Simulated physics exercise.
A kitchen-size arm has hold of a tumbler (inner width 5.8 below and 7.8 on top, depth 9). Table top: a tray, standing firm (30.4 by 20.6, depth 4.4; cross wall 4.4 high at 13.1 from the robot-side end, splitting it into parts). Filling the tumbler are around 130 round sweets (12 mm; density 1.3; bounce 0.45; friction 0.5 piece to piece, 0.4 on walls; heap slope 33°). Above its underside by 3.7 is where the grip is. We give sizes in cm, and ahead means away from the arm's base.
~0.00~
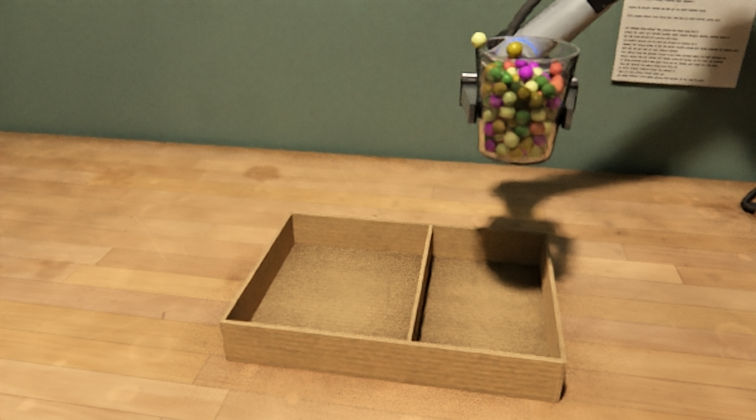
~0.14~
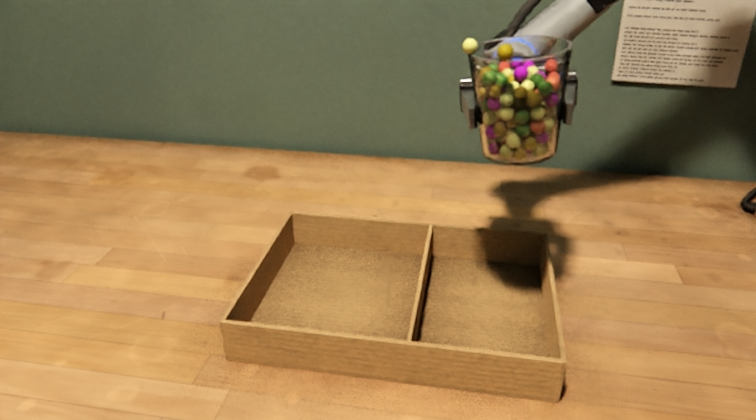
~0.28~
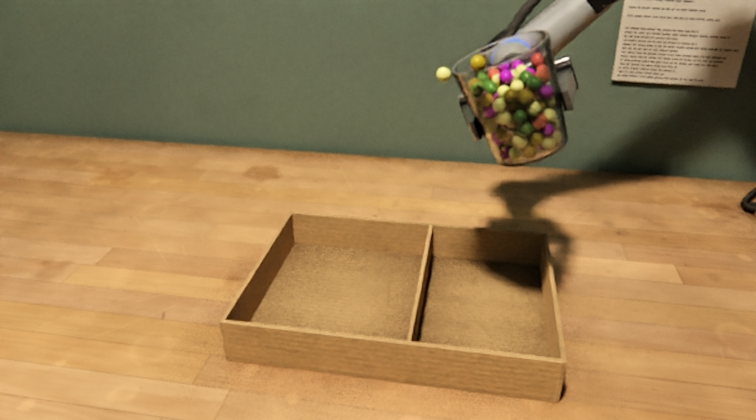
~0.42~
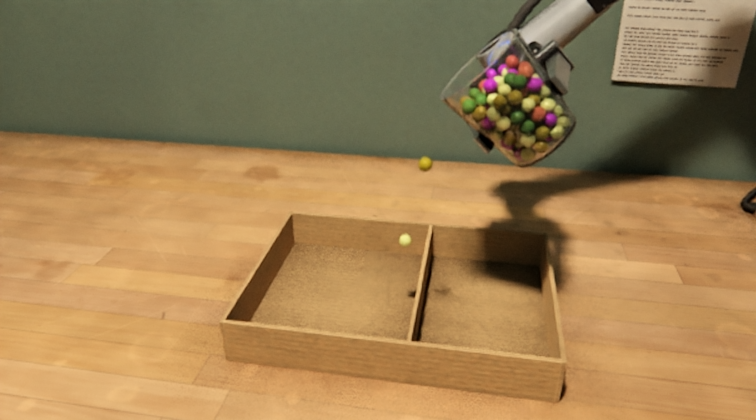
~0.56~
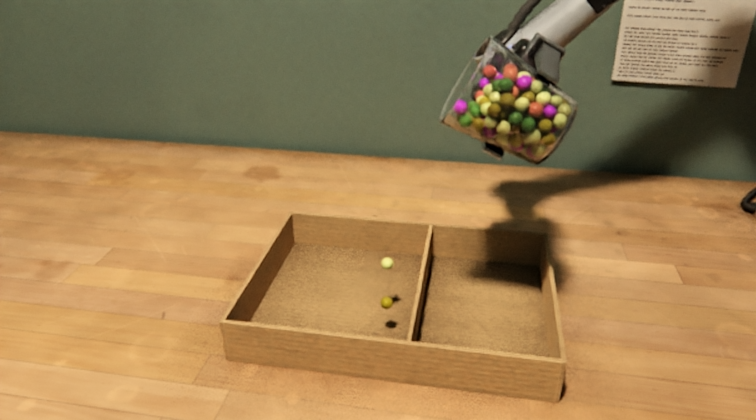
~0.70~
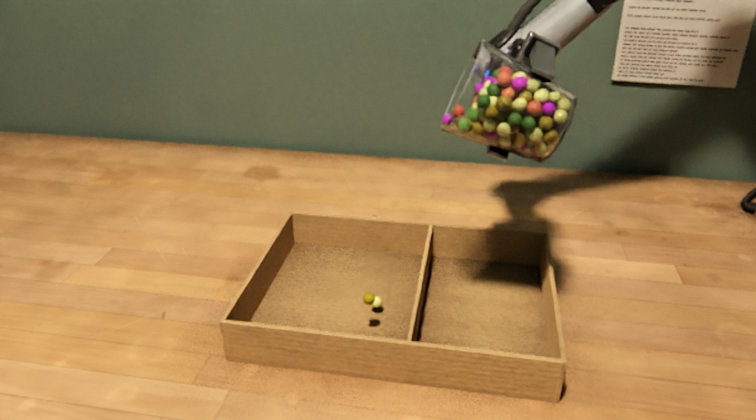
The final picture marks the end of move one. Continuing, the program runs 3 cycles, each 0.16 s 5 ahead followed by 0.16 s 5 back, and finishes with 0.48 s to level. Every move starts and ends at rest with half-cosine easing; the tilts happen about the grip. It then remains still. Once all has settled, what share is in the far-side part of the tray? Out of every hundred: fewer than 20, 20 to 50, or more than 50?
20 to 50 out of every hundred.
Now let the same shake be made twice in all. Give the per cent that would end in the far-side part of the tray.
In that case it would be roughly 30 per cent.
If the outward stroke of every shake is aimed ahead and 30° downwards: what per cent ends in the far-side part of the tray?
You'd expect near 20 percent of it there.
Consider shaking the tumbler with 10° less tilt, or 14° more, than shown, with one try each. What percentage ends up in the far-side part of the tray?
First try around 15 %, second around 75 %.
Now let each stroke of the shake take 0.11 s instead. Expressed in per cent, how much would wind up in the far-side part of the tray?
I'd expect some 65 per cent.
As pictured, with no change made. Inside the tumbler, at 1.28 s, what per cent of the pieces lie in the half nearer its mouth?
Something near 60 per cent is there.
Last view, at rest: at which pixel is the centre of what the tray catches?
Roughly at pixel (385, 298).
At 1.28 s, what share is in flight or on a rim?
About 8 %.
After 1.28 s, tilted 68° forward, highest piece 24 above the table; 90 in the tumbler, 28 in the far-side part, 4 in the robot-side part, 11 in flight or on a rim.
After 1.85 s, tilted 45° forward, highest piece 24 above the table; 67 in the tumbler, 51 in the far-side part, 15 in the robot-side part.
After 2.34 s, level, highest piece 26 above the table; 67 in the tumbler, 51 in the far-side part, 15 in the robot-side part.
After 3.39 s, level, highest piece 26 above the table; 67 in the tumbler, 51 in the far-side part, 15 in the robot-side part.
At rest, 67 in the tumbler, 51 in the far-side part, 15 in the robot-side part. That is 38 % in the far-side part of the tray.
